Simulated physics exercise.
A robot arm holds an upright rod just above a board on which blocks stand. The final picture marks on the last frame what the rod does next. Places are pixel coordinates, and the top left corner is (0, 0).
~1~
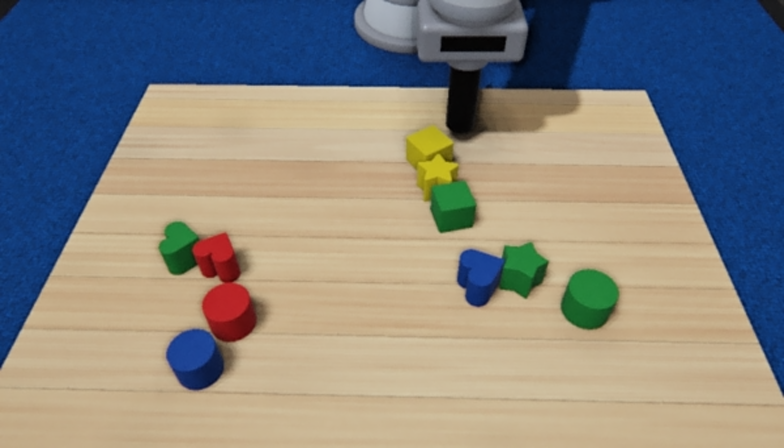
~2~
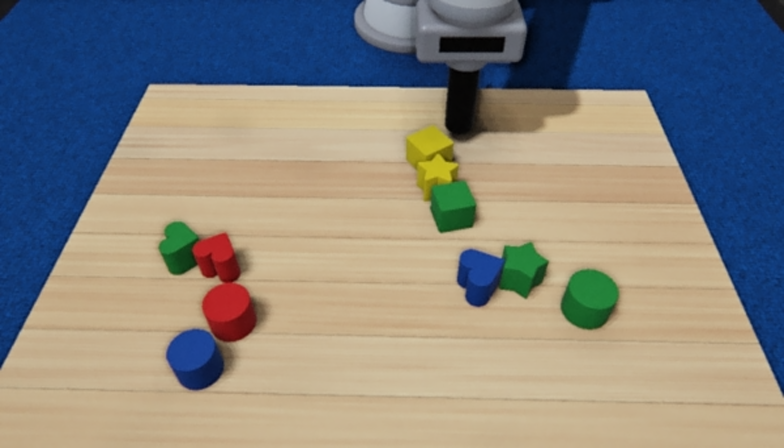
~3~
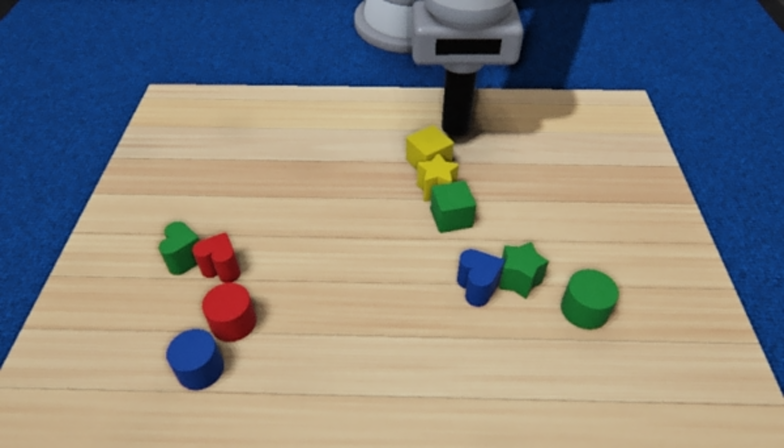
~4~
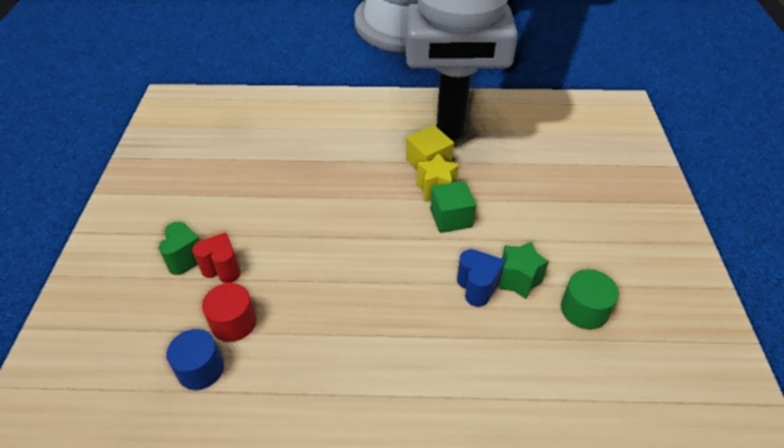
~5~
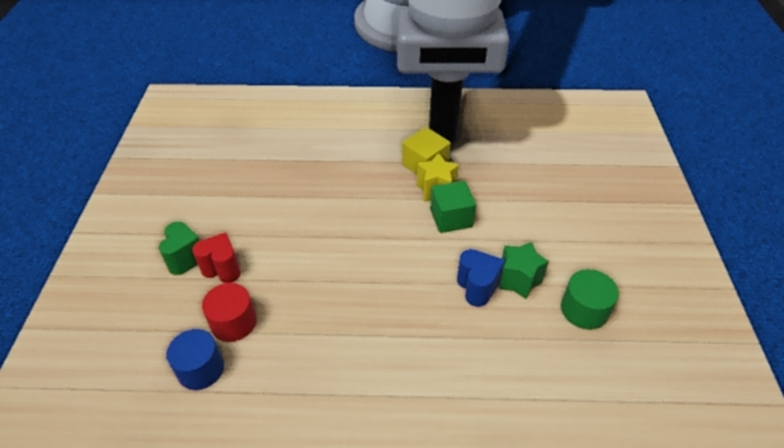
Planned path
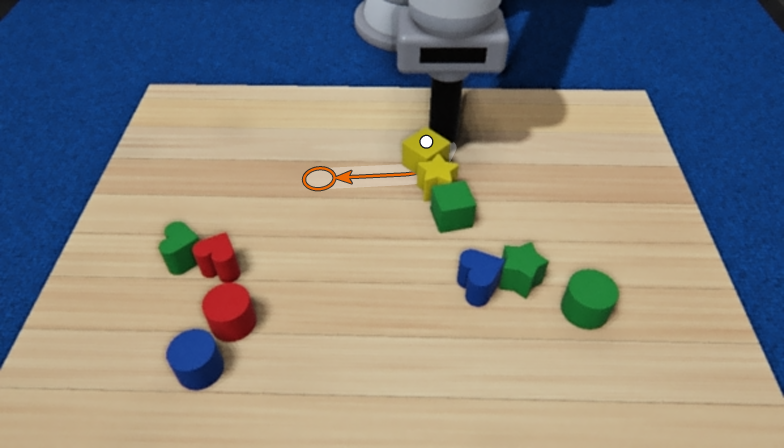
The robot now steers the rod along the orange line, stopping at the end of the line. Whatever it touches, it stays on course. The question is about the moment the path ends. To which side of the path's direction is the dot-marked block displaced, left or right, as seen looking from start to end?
It is pushed towards the left-hand side.
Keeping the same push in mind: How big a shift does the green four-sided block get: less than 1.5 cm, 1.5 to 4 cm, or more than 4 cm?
It's set to move under 1.5 cm.
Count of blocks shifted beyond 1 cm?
Only one block.
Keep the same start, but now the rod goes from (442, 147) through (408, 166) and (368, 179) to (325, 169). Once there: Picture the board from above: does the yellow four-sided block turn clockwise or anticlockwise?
Overhead view: Anti-clockwise.
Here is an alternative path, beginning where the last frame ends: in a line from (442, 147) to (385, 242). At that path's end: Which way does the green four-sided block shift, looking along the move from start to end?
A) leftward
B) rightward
My answer is option A.
The line goes from (442, 147) over (417, 172) and (369, 176) to (319, 179); the dot is on the yellow four-sided block.
On the path given first. One third of the way, rod at (418, 161); yellow four-sided block at (392, 164); yellow star block at (438, 171), turned 15° anticlockwise.
Two thirds of the way, rod at (368, 165); yellow four-sided block at (364, 177), turned 40° anticlockwise; yellow star block at (438, 171), turned 15° anticlockwise.
At the end, rod at (318, 167); yellow four-sided block at (362, 178), turned 45° anticlockwise; yellow star block at (438, 171), turned 15° anticlockwise; green four-sided block unmoved.
